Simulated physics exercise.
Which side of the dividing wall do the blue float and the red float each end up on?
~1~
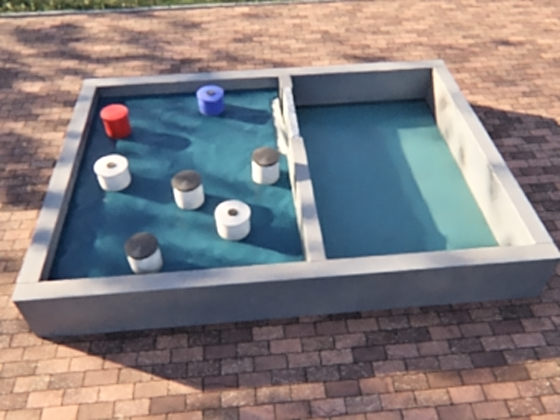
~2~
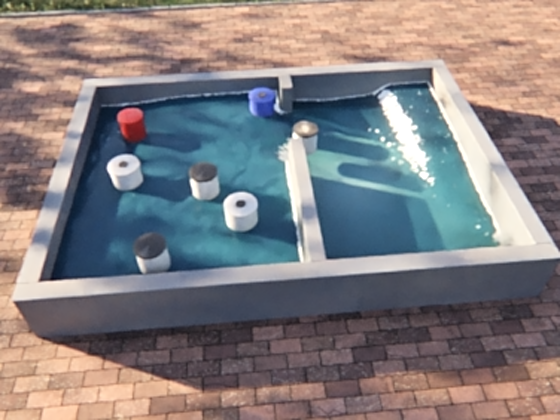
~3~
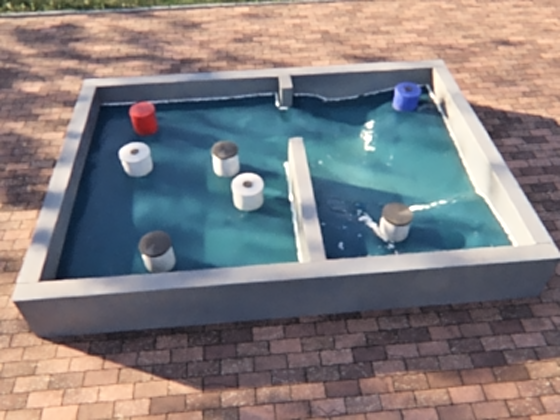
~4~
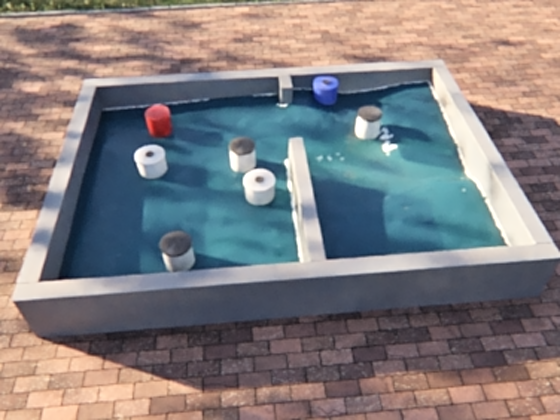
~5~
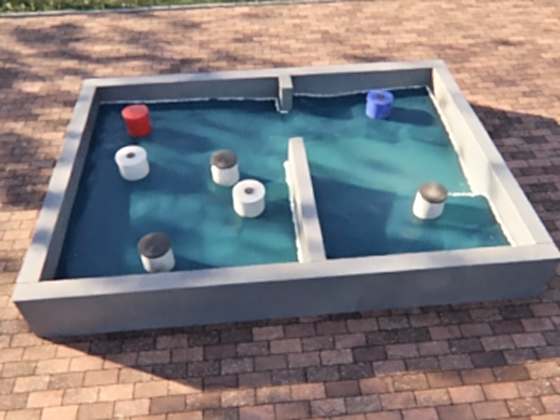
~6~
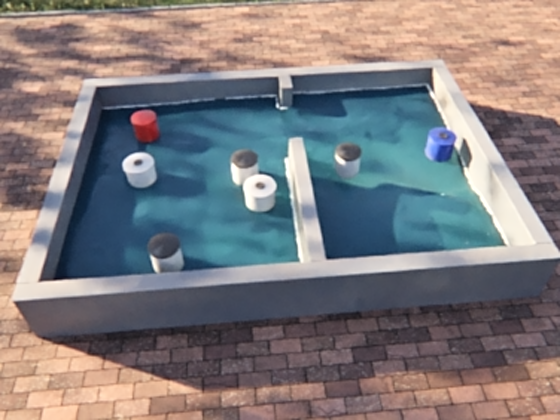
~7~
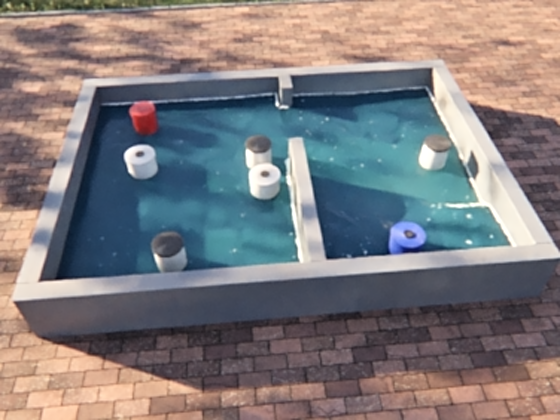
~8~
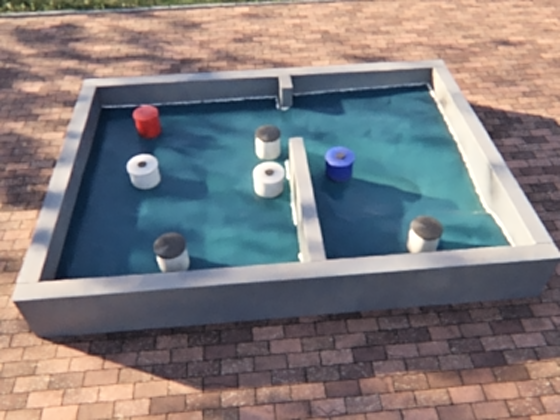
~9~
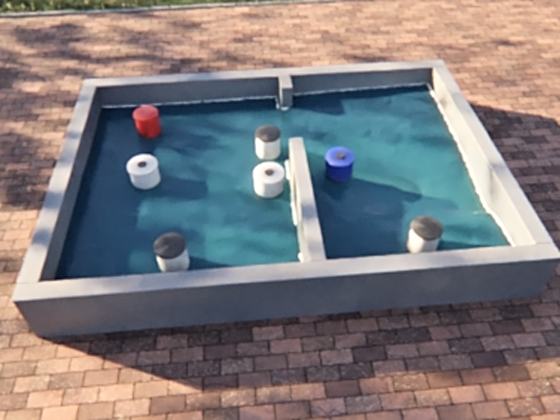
The blue float passes through the gap and ends up on the right side. The red float does not get across and stays on the left side, near the back.
